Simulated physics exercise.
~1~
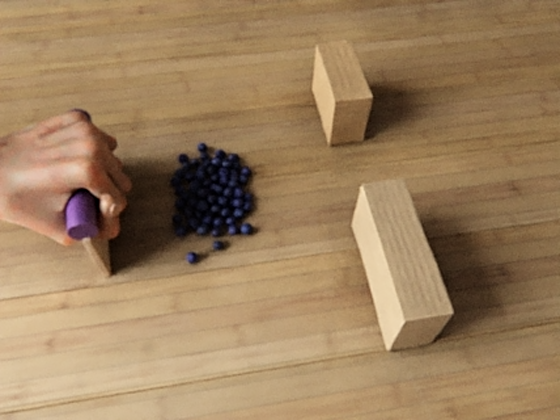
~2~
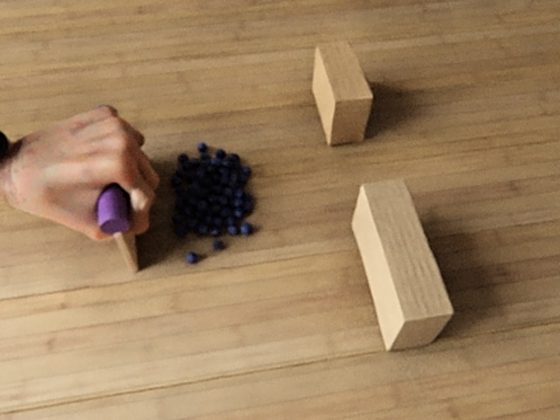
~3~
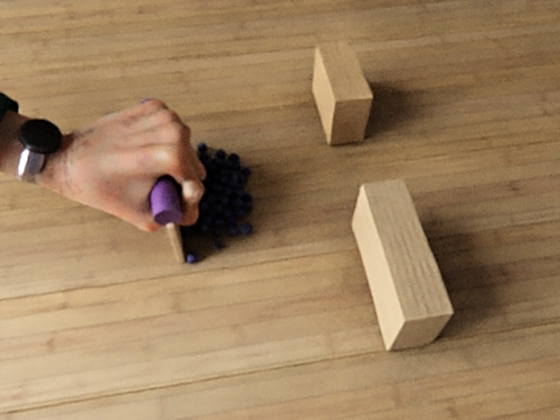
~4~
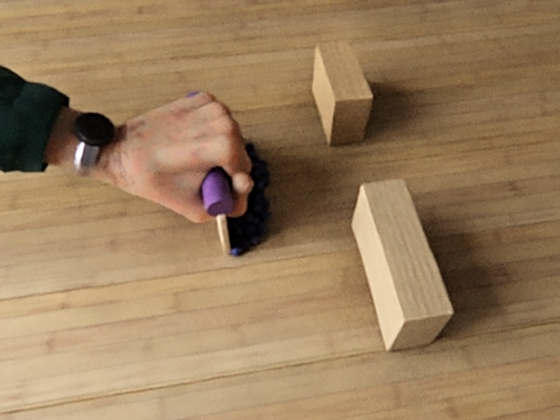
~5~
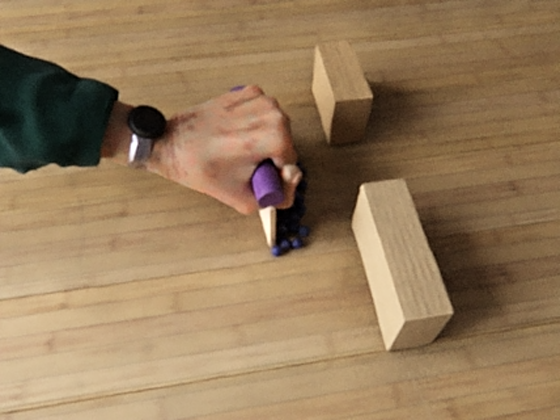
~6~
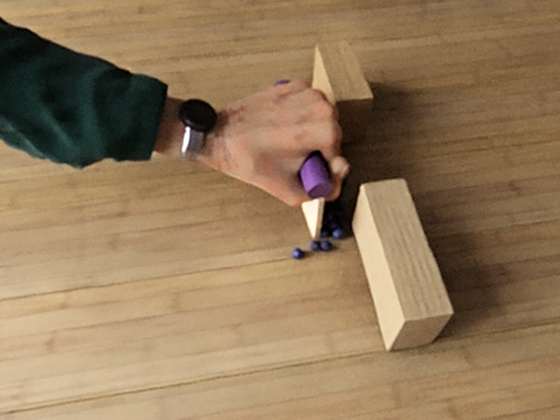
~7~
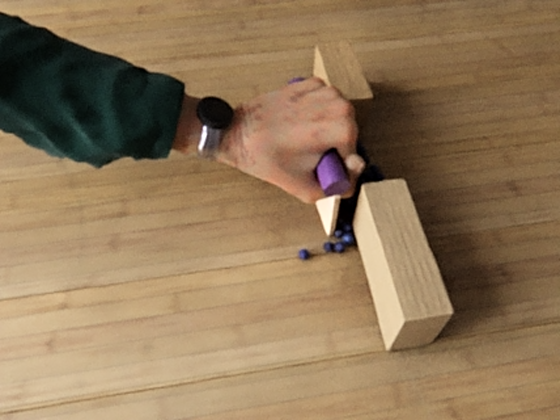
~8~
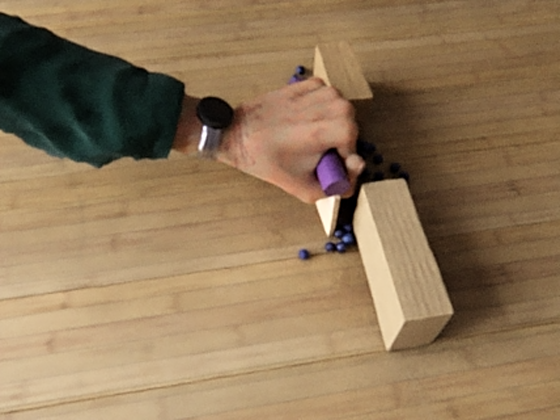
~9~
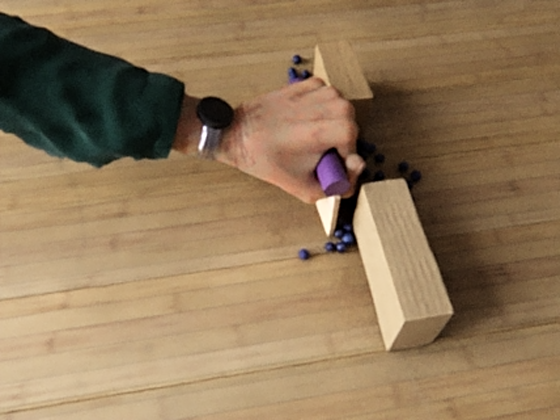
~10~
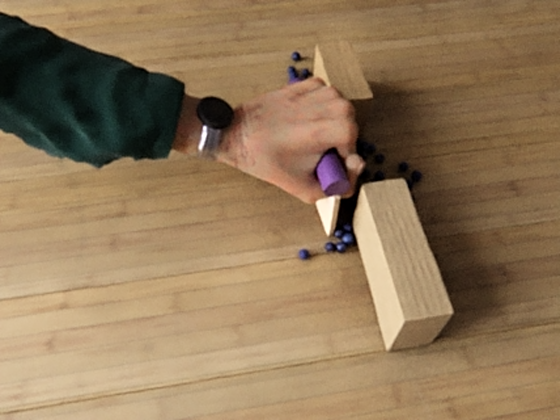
A hand gripping a purple-handled scraper starts at the left of a wooden surface, seen from above, beside a pile of dark blue blueberries, with two pale wooden blocks standing apart on the right. The hand pushes the scraper rightward, its dark watch and green sleeve coming into view, and the blade meets the pile and drives it toward the blocks. The scraper halts at the gap as berries spill between the blocks and a few slip around the far one. At the end, the hand stays still, some berries lie through the gap, and many remain held up before the blocks.
